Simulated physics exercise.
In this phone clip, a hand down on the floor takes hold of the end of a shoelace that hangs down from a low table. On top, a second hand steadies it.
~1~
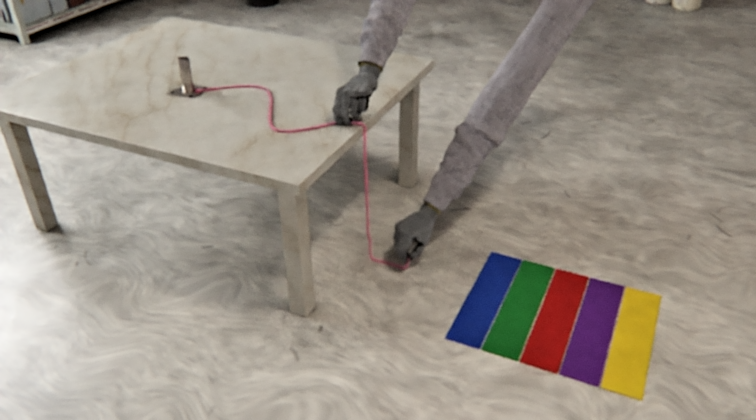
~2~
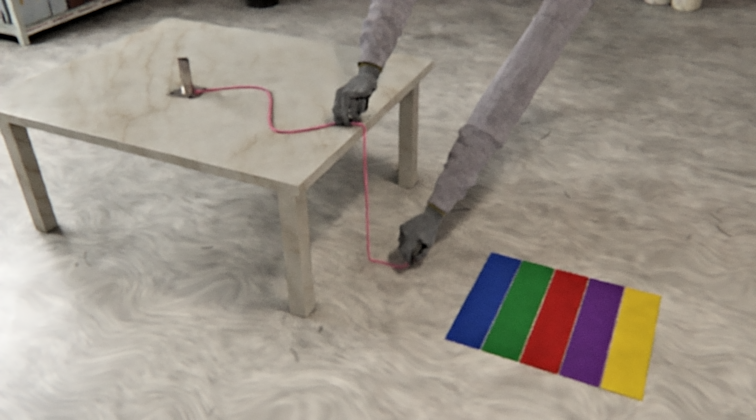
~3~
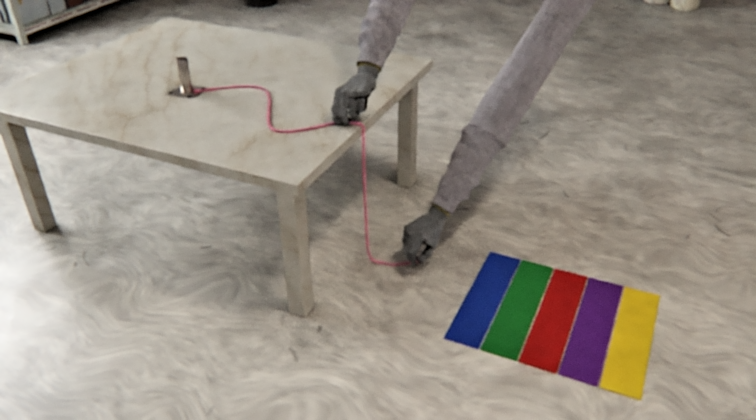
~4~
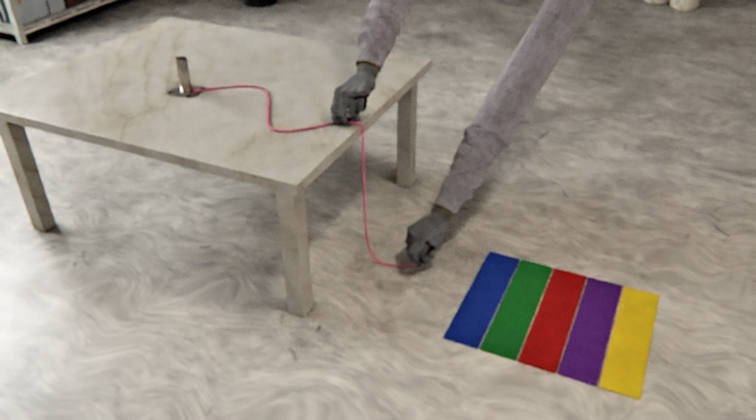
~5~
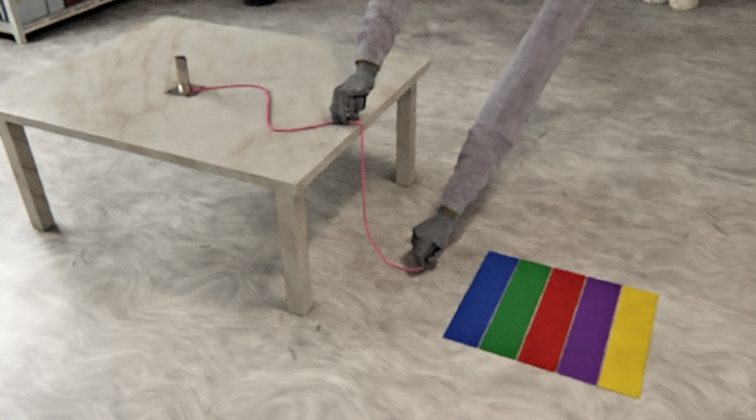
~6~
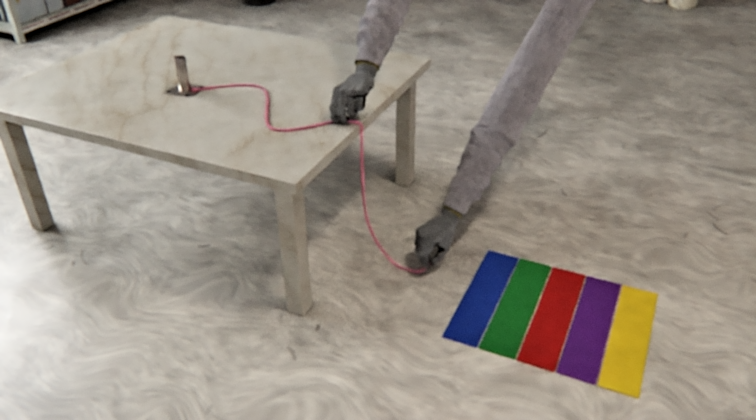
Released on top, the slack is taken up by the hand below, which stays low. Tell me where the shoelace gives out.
It gives out over the purple strip.
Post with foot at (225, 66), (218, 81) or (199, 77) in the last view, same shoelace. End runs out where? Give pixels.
Around (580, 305), (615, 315) and (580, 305).
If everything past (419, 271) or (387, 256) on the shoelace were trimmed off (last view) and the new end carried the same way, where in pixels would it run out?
One per try, the spots are (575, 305) and (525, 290).
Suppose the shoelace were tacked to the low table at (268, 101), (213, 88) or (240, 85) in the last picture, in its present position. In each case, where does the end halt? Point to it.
They end up at (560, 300), (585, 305) and (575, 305).
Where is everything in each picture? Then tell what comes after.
End (408, 259); blue (471, 326); green (507, 337); red (545, 348); purple (585, 360); yellow (626, 373), in the first frame.
End (413, 261); shoelace through (230, 88) (271, 102) (282, 132) (355, 124) (366, 190) (368, 249), in the second frame.
End (417, 262), in the third frame.
End (421, 262); shoelace through (228, 87) (269, 101) (280, 131) (353, 123) (364, 189) (369, 248), in the fourth frame.
End (426, 263), in the fifth frame.
End (430, 264); shoelace through (226, 86) (268, 100) (279, 130) (352, 122) (363, 188) (380, 247), in the sixth frame.
Soon after, end near (527, 291); over green.
After that, end near (569, 302); over red.
At the stop, end near (594, 309); over purple. It gets as far as the purple strip.
